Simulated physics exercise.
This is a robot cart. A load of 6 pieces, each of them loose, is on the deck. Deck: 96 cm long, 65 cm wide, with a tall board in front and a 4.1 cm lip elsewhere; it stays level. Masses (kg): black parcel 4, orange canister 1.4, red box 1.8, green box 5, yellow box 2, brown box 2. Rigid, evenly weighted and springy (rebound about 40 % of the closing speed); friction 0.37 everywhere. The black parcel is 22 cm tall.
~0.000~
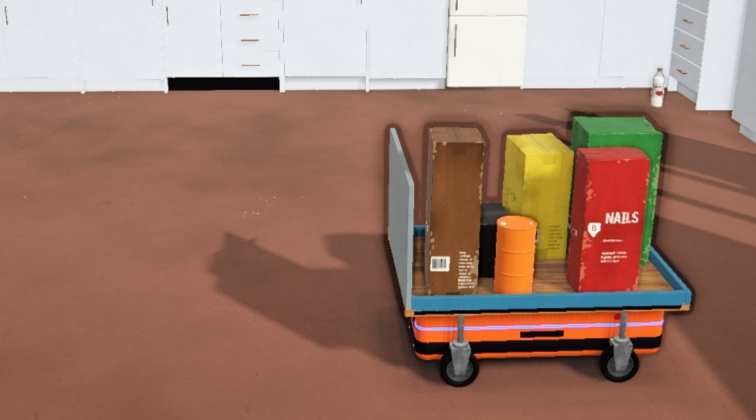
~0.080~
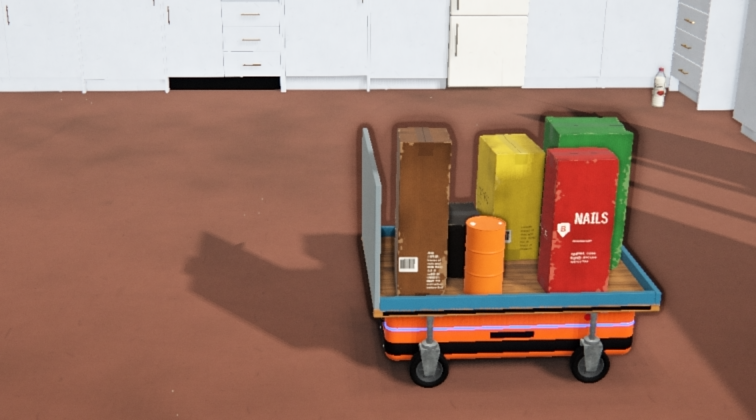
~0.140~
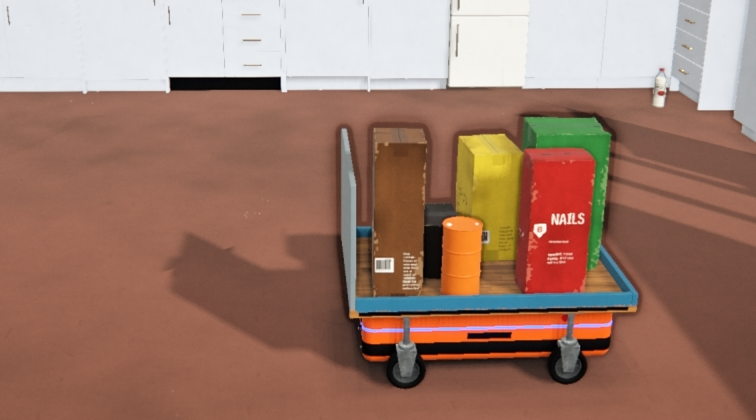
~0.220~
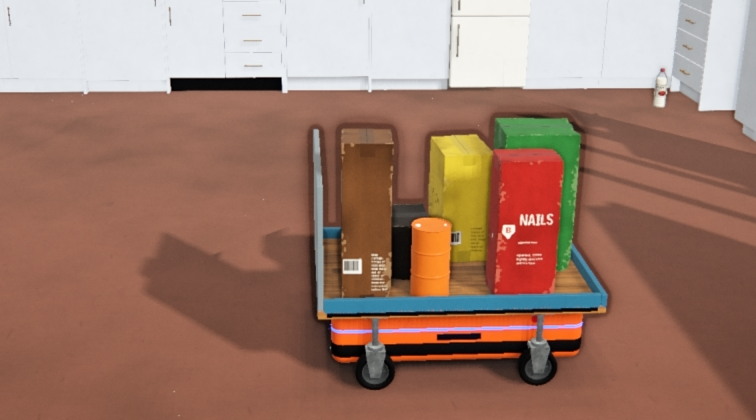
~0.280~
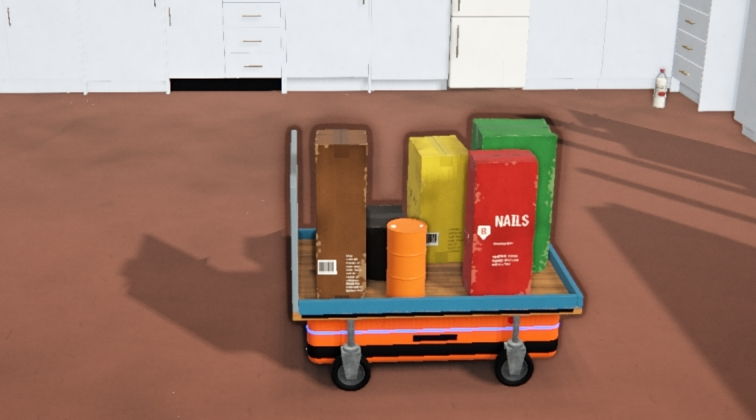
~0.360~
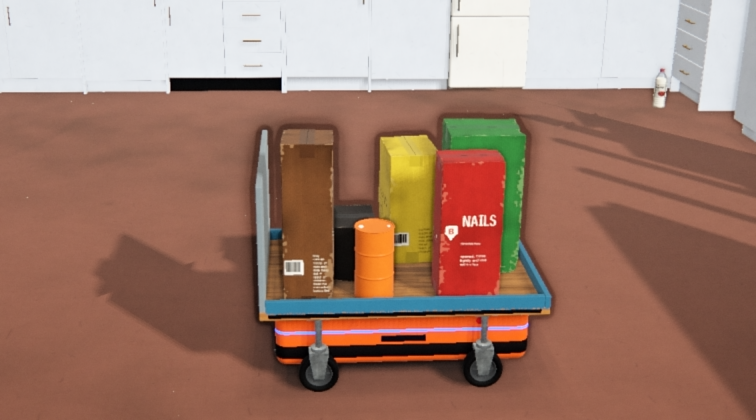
The footage shows a wheeled cart with an orange base moving steadily left across a brown floor, carrying brown, yellow, green and red boxes, an orange canister and a black parcel, which all keep their places on the deck.
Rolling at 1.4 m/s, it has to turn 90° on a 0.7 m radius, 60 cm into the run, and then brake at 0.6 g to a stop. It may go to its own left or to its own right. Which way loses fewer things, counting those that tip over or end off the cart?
Less is lost turning left.
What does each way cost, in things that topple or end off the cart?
Turning left 1, turning right 3.
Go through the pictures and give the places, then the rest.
In the first frame, 0 cm covered; orange canister (515, 257).
In the second frame, 11 cm covered; yellow box (508, 197); brown box (422, 216).
In the third frame, 20 cm covered; red box (554, 223).
In the fourth frame, 31 cm covered; yellow box (459, 198); brown box (366, 217).
In the fifth frame, 39 cm covered; red box (499, 224).
In the sixth frame, 50 cm covered; orange canister (374, 260).
Turning left. At 0.86 s, 120 cm covered, turned 37°; black parcel moved 17 cm near (139, 282); orange canister moved 9 cm near (211, 300); brown box 29° off upright.
After 1.36 s, 190 cm covered, turned 89°; black parcel moved 18 cm; orange canister moved 12 cm near (220, 416); brown box 65° off upright.
In the end (2.2 s), toppled on the deck, brown box; not toppled but over 10 cm from the start, black parcel, orange canister, red box, green box and yellow box.
Turning right instead, orange canister, red box and brown box tipped over or off the cart, 3 of 6 in all.
